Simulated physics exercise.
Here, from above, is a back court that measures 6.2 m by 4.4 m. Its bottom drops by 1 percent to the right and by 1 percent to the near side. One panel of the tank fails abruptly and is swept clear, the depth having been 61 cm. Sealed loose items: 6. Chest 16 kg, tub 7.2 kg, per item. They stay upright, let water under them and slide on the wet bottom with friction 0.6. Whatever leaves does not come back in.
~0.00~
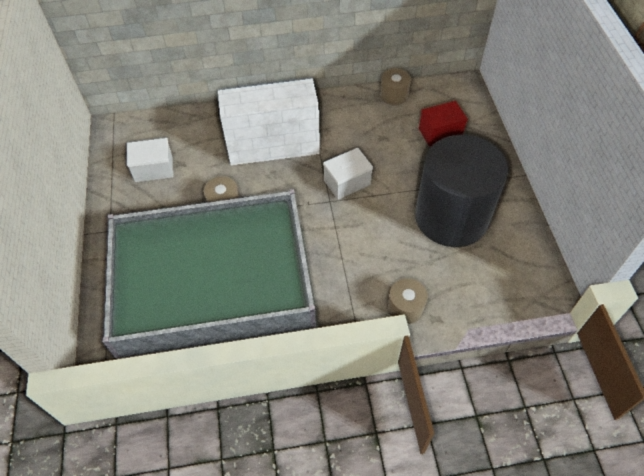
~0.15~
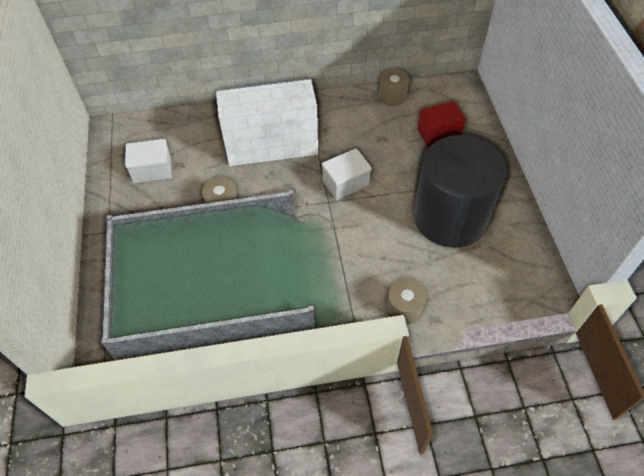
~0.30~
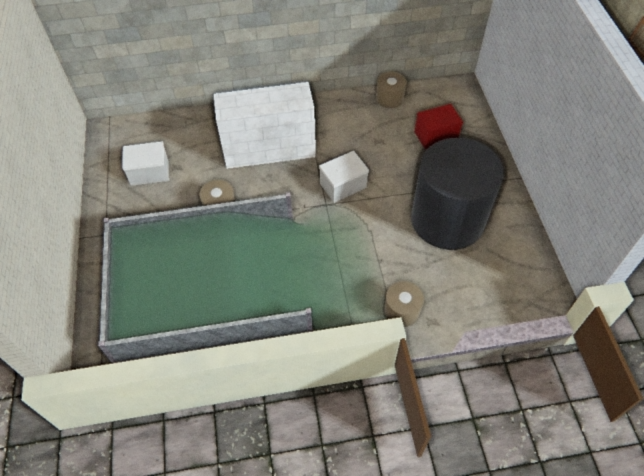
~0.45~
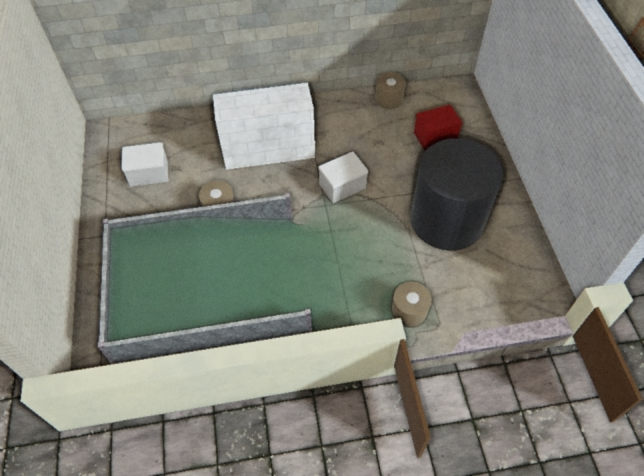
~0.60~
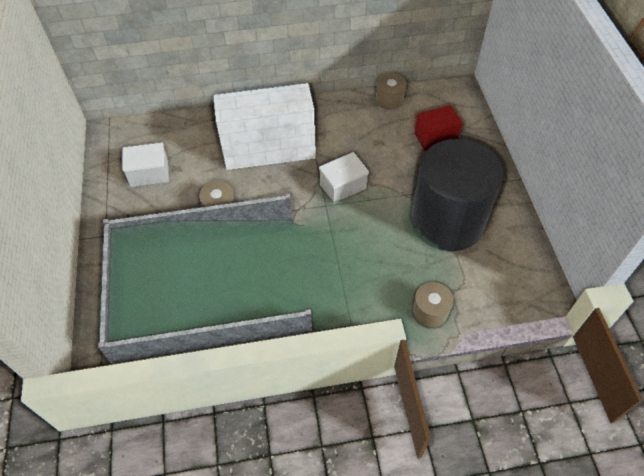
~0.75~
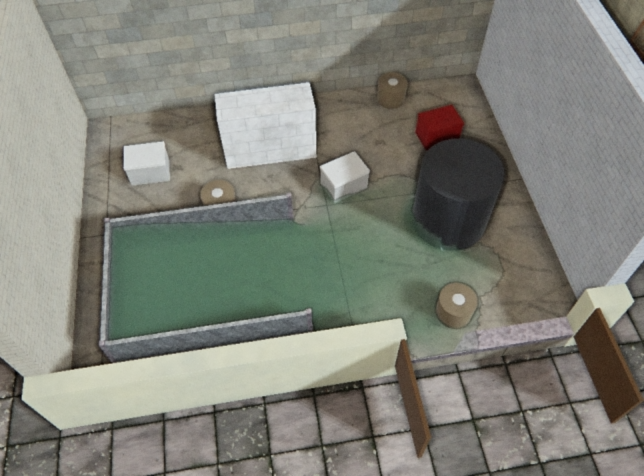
A big tank of green water in a walled courtyard lost its right side, and the water spread rightward across the floor, pushing a small round tan object to the right toward the dark cylinder's side.
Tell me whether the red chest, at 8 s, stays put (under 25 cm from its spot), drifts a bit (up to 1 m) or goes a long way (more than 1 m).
Goes a modest distance.
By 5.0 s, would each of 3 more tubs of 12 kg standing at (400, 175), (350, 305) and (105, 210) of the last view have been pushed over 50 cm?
Going through them in the order asked, they come out clear of the mark, clear of the mark and shy of the mark.
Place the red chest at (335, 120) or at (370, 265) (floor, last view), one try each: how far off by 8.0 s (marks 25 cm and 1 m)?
Run one, it gets moved partway; run two, it gets swept far.
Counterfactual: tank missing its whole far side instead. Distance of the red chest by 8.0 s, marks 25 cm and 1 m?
Note: Red chest swept well away.
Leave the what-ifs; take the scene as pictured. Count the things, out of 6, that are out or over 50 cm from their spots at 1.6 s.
The number comes to 1.
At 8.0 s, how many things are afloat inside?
Total: 0.
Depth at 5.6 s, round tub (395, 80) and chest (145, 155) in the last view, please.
7 and 1 cm.
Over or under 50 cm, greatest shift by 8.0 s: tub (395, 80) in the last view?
Result: The shift is greater.
After 1.6 s the red chest is near (442, 116), 0.0 m from its start, aground; 0 of 6 are out; 1 afloat.
After 3.6 s the red chest is near (454, 60), 1.1 m from its start, afloat; 1 of 6 are out; 2 afloat.
After 5.6 s the red chest is near (466, 100), 0.5 m from its start, afloat; 1 of 6 are out; 2 afloat.
After 8.0 s the red chest is near (396, 131), 0.7 m from its start, aground; 1 of 6 are out; 0 afloat.
